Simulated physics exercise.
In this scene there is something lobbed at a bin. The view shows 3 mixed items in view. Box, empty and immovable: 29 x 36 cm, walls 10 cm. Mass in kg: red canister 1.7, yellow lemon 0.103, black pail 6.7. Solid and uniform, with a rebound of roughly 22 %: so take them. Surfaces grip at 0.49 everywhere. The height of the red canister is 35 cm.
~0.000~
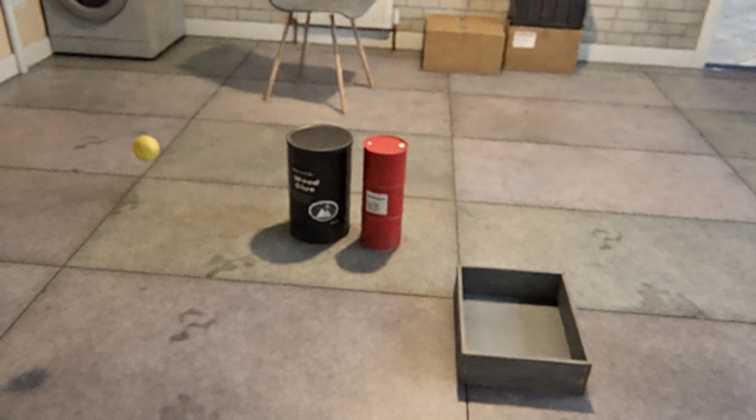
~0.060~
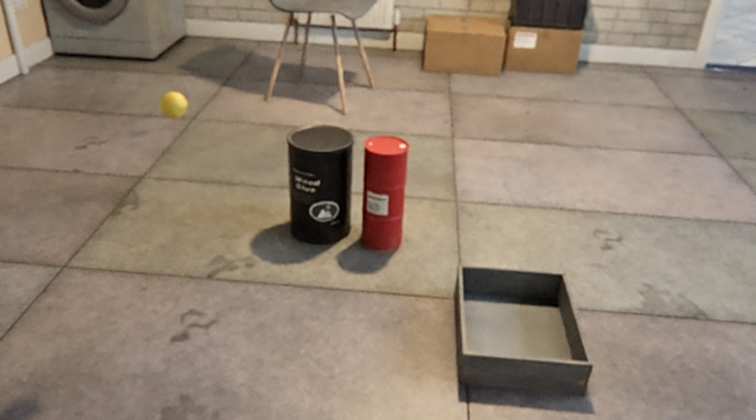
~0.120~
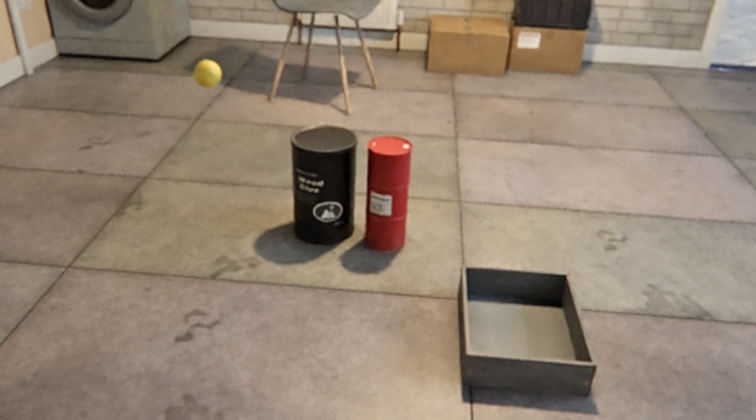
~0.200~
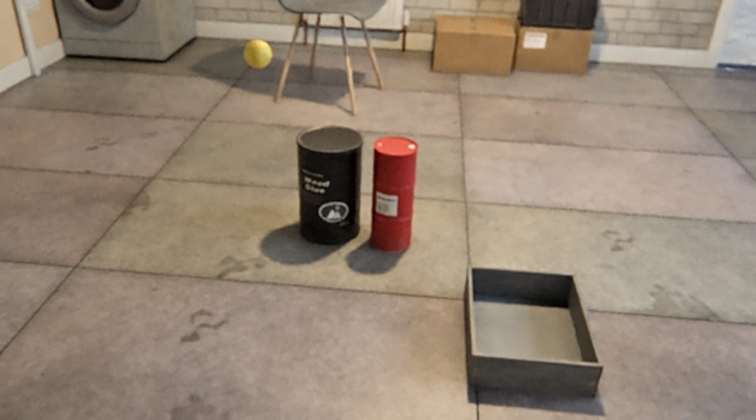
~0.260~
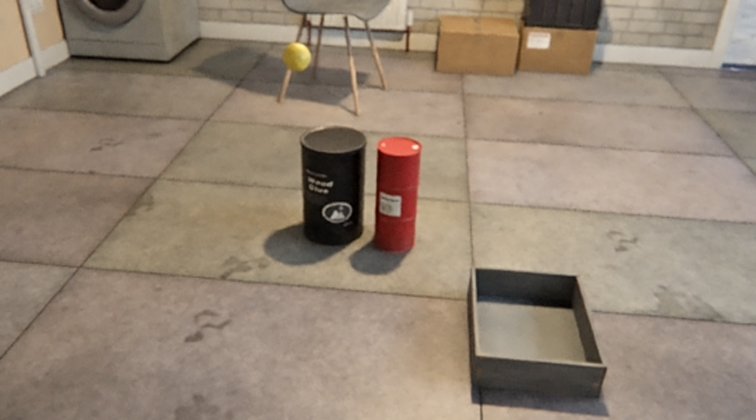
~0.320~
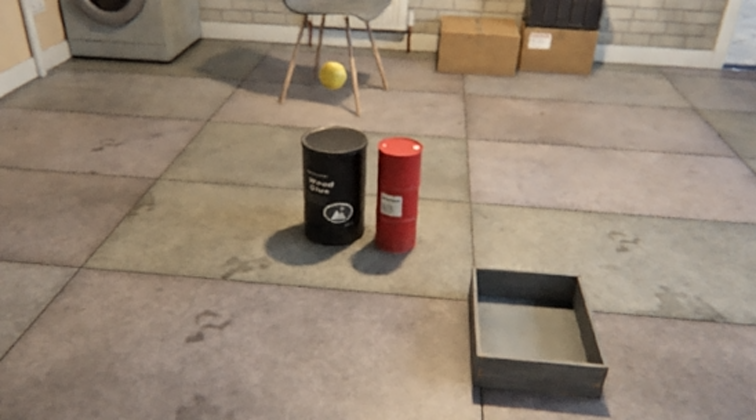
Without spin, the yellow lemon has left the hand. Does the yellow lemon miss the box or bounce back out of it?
Yes, it is outside in the end.
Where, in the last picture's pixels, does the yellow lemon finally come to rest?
It finishes at roughly (332, 307).
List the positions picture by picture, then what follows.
In the first frame, 95 cm to go; yellow lemon (146, 149); red canister (383, 194).
In the second frame, 87 cm to go; yellow lemon (174, 105); red canister (384, 195).
In the third frame, 79 cm to go; yellow lemon (208, 74); red canister (387, 195).
In the fourth frame, 69 cm to go; yellow lemon (258, 54); red canister (393, 195).
In the fifth frame, 61 cm to go; yellow lemon (297, 57); red canister (397, 196).
In the sixth frame, 53 cm to go; yellow lemon (333, 76); red canister (398, 196).
After 0.52 s, 27 cm to go; yellow lemon near (436, 227).
After 0.82 s, lemon outside, 35 cm from the box's middle; yellow lemon near (401, 315).
At rest (2.7 s), lemon outside, 54 cm from the box's middle; the bystanders in place, give or take 10 cm. Seen from the same camera at the end, yellow lemon near (332, 307).
